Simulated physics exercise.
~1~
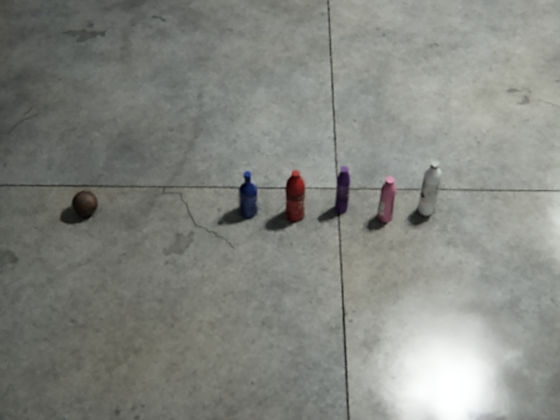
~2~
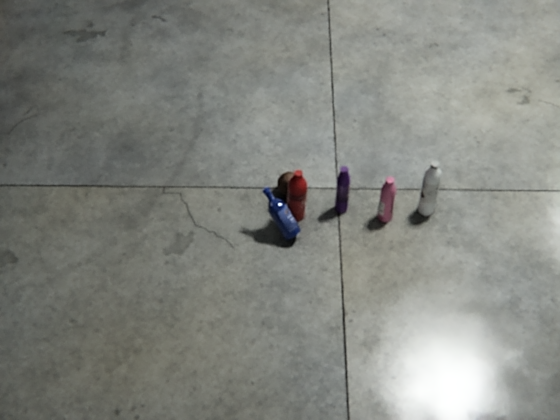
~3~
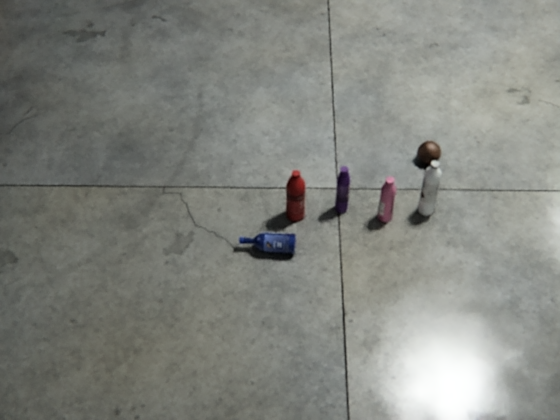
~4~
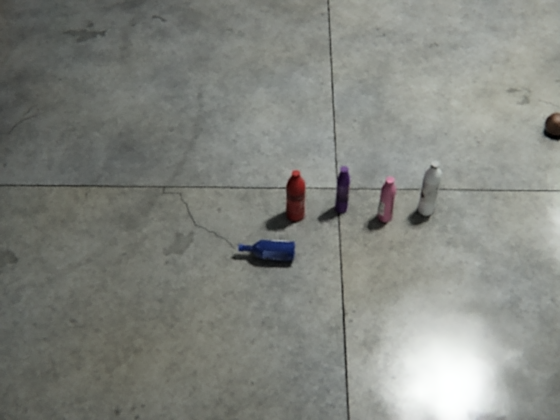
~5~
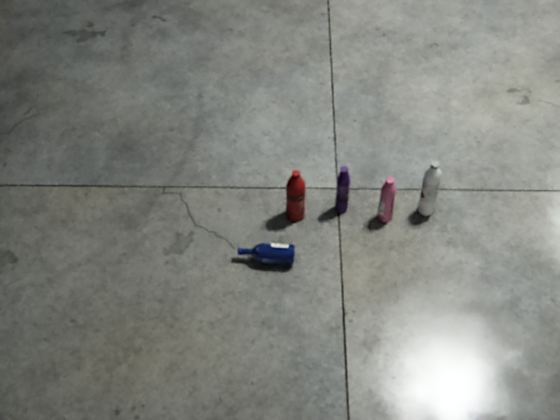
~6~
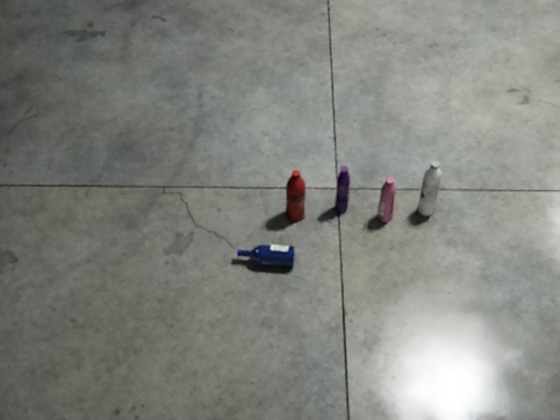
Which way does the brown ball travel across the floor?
The brown ball rolls to the right, passing behind the standing bottles and going out of view at the right edge.
On a grey concrete floor crossed by dark seams, seen from above at an angle by a still camera, five bottles stand in a loose row. From left to right they are blue, red, purple, pink and white, and a brown ball is off to their left. The ball rolls right and reaches the blue bottle, which tips over beside the red one. The ball carries on behind the row, passes the white bottle and leaves at the right edge. The blue bottle ends on its side in front of the red one, while the other four remain standing.
